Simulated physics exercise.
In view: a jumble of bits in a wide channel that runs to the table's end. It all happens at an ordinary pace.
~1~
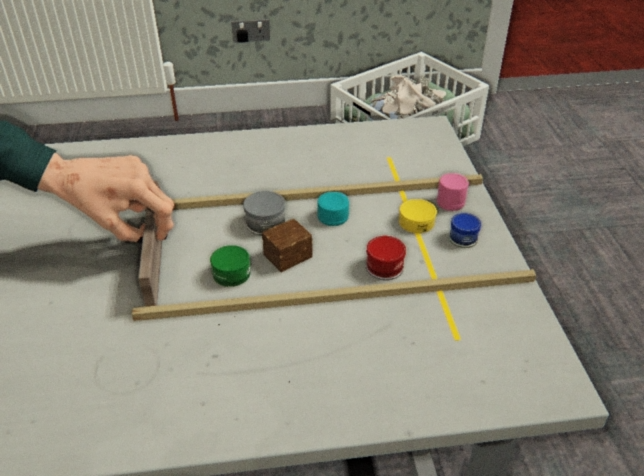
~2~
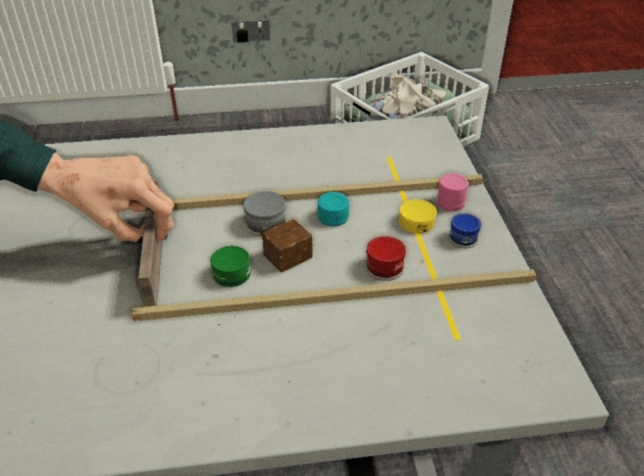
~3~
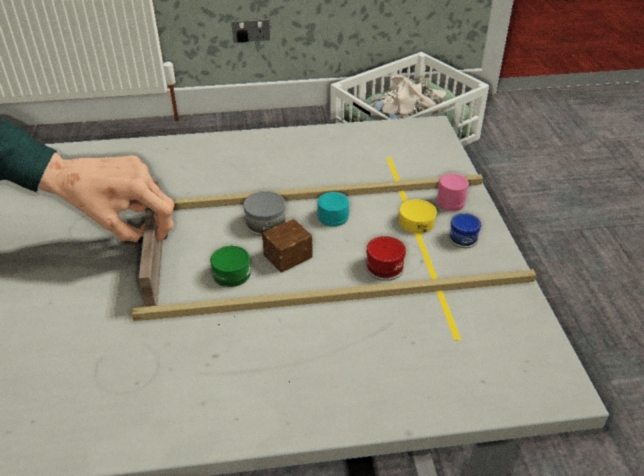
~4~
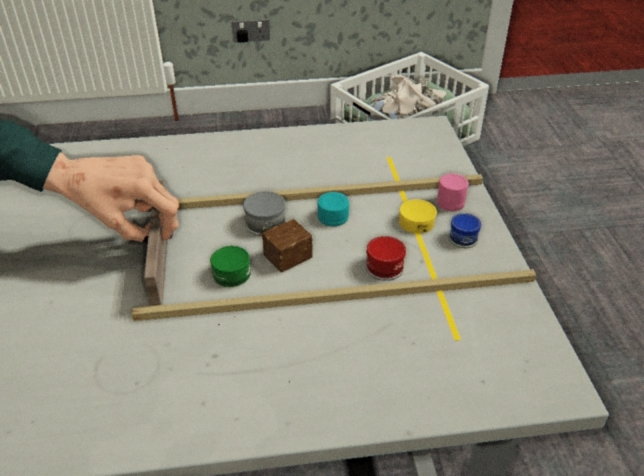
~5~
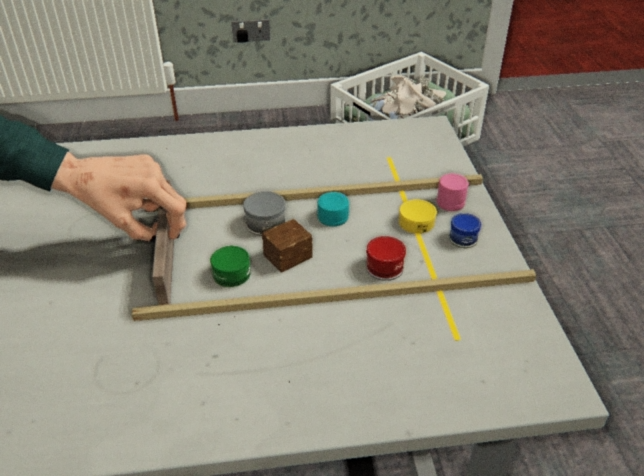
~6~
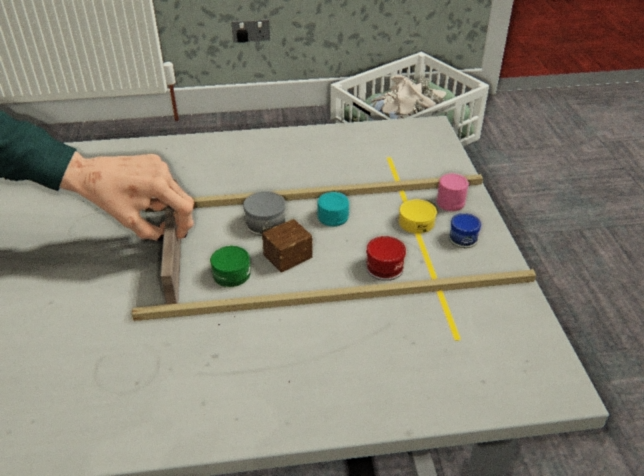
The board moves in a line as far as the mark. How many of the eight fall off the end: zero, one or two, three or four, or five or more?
The number that fall off is zero.
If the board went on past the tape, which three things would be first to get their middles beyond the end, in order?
The order is the pink lid, the blue pot, the turquoise lid.
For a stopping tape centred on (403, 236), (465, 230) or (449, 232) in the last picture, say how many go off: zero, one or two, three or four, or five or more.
For each place: None at all; more than four; just one or two.
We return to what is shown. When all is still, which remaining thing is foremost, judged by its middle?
The pink lid ends nearest.
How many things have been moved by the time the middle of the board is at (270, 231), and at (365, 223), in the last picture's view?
3 and 6.
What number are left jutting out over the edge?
Overhanging: 1.
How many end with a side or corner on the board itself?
That makes 3.
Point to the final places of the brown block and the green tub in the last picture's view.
The brown block stops around (433, 221); the green tub around (450, 259).
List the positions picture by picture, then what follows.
Pink lid (452, 192); blue pot (465, 230); yellow tub (417, 216); board (153, 241); tape (418, 234), in the first frame.
Blue pot (465, 231); red pot (386, 258), in the second frame.
Yellow tub (417, 217); board (153, 241), in the third frame.
Pink lid (452, 193); grey tin (265, 214), in the fourth frame.
Blue pot (465, 231); brown block (288, 245), in the fifth frame.
Pink lid (452, 193); blue pot (465, 231); yellow tub (417, 217); board (173, 239); tape (418, 234), in the sixth frame.
Soon after, none off yet; pink lid at rest near (452, 193); blue pot at rest near (465, 231); yellow tub at rest near (417, 217).
In the end, the number that fall off is zero.
